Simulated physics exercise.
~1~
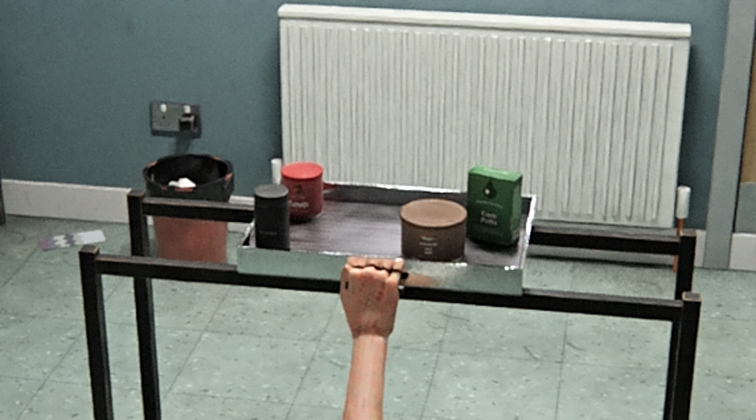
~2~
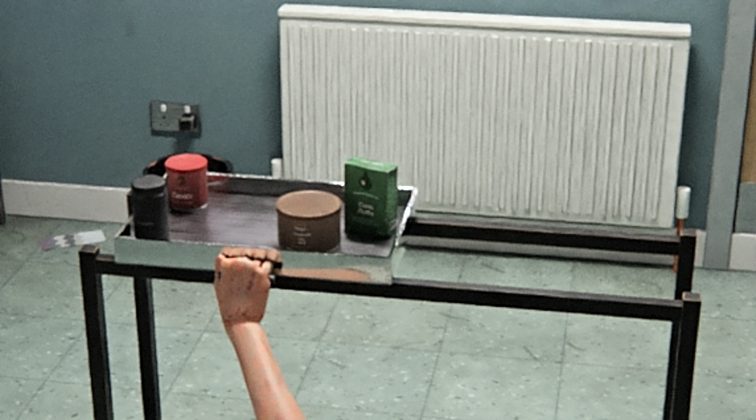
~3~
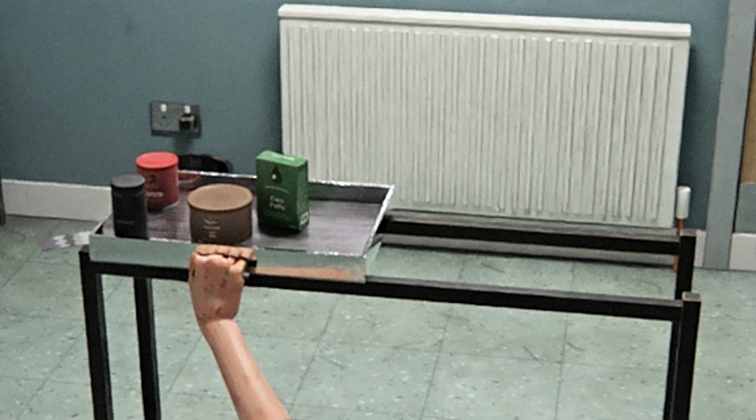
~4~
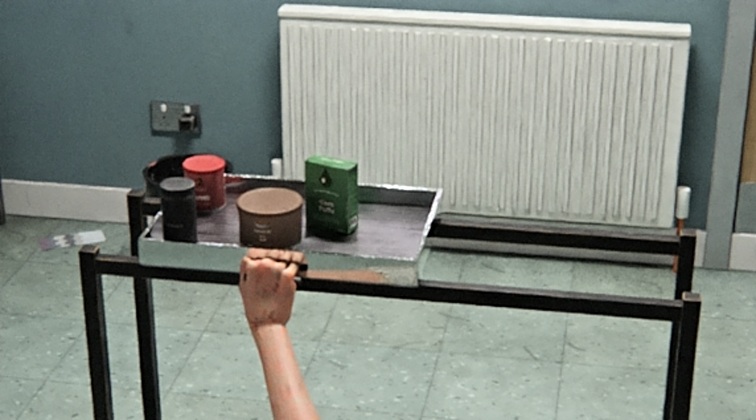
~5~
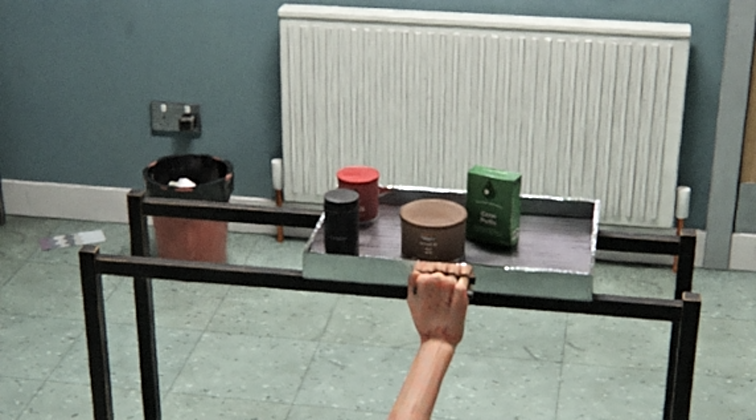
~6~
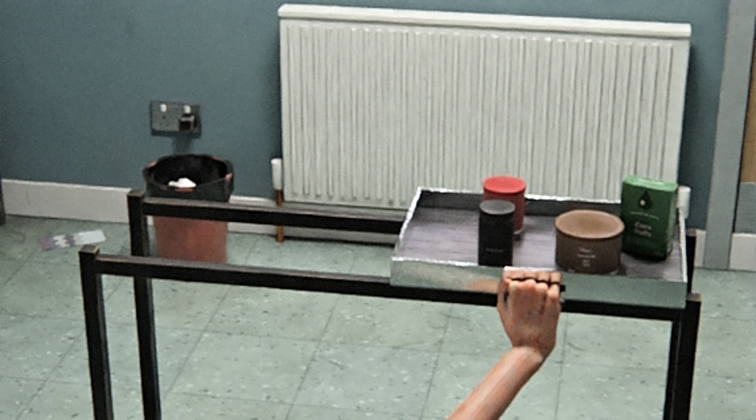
To begin with, a hand grips the front of a shallow tray on a black metal frame before a white radiator, with a black jar, red tin, brown tub and green packet standing on it. The hand moves the tray left with everything riding along. As it reaches the left end, the tub and packet slide left across it, closer to the jar and tin. The tray then travels back right, and at the far end all four items slide right. Finally, tub and packet stand about where they started on the tray, while jar and tin have shifted right, all upright.
